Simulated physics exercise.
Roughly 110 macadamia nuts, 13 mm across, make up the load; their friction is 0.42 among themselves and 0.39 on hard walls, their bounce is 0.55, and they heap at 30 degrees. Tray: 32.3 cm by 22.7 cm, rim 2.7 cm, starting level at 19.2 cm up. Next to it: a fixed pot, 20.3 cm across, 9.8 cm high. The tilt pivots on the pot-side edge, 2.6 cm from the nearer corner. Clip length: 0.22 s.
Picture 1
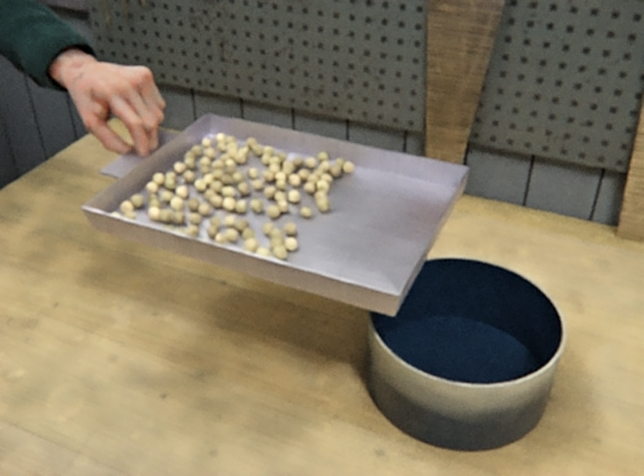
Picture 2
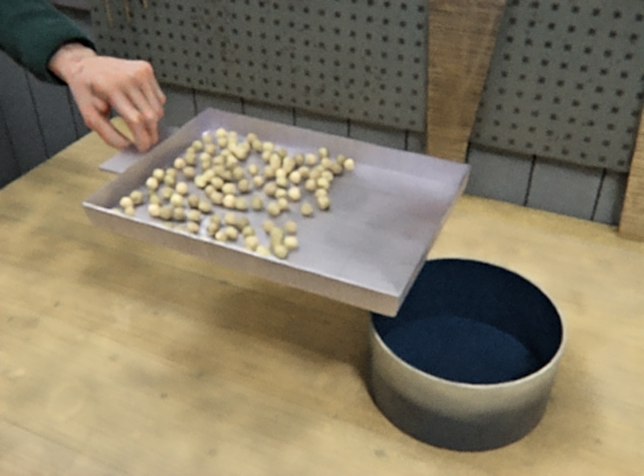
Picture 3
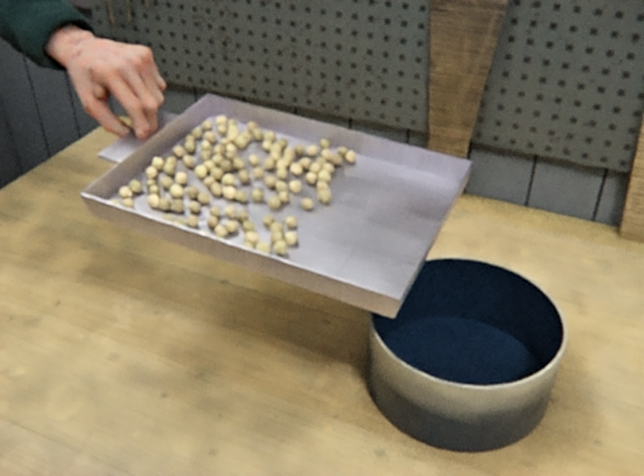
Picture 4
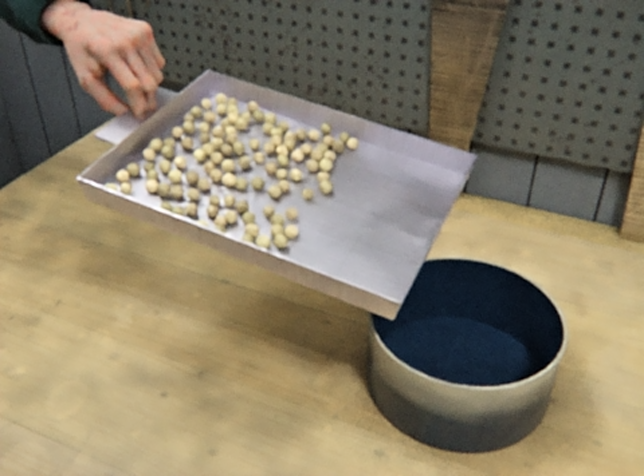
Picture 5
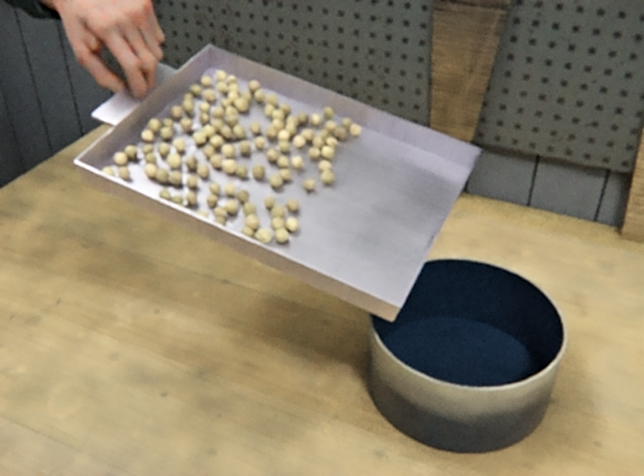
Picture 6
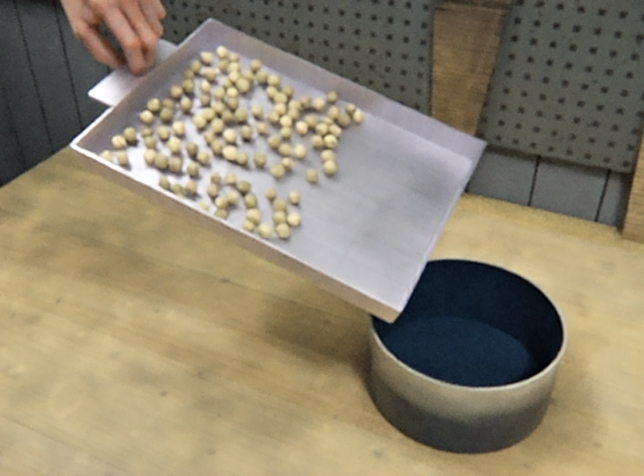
A hand steadily raises the left end of a metal tray holding round, pale nuts.
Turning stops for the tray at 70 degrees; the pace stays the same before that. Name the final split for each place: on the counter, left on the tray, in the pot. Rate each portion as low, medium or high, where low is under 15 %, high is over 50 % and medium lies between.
Counter high, left on the tray medium, pot low.
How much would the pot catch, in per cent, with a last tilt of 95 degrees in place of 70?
Then about 0 per cent.
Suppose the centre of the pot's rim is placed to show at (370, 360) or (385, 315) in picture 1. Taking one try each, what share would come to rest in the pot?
15 % and 0 %.
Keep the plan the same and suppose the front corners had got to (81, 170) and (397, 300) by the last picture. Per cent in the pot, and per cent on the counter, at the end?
Pot 0, counter 15.
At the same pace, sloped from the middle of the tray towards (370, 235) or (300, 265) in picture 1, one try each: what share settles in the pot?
Approximately 20 percent, then 0 percent.
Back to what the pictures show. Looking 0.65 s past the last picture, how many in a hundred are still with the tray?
Around 45 percent.
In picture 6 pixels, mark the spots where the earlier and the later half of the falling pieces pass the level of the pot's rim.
First near (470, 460), then at (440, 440).
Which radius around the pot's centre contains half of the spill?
That comes to near 30 cm.
Then, 0.23 s after the last picture, tilt 46 degrees; the tray holds 100 %, the pot 0 %.
Then, 0.38 s after the last picture, tilt 63 degrees; the tray holds 100 %, the pot 0 %.
Then, 0.65 s after the last picture, tilt 70 degrees; the tray holds 45 %, the pot 0 %.
In the end, counter 65 %, tray 35 %, pot 0 %.
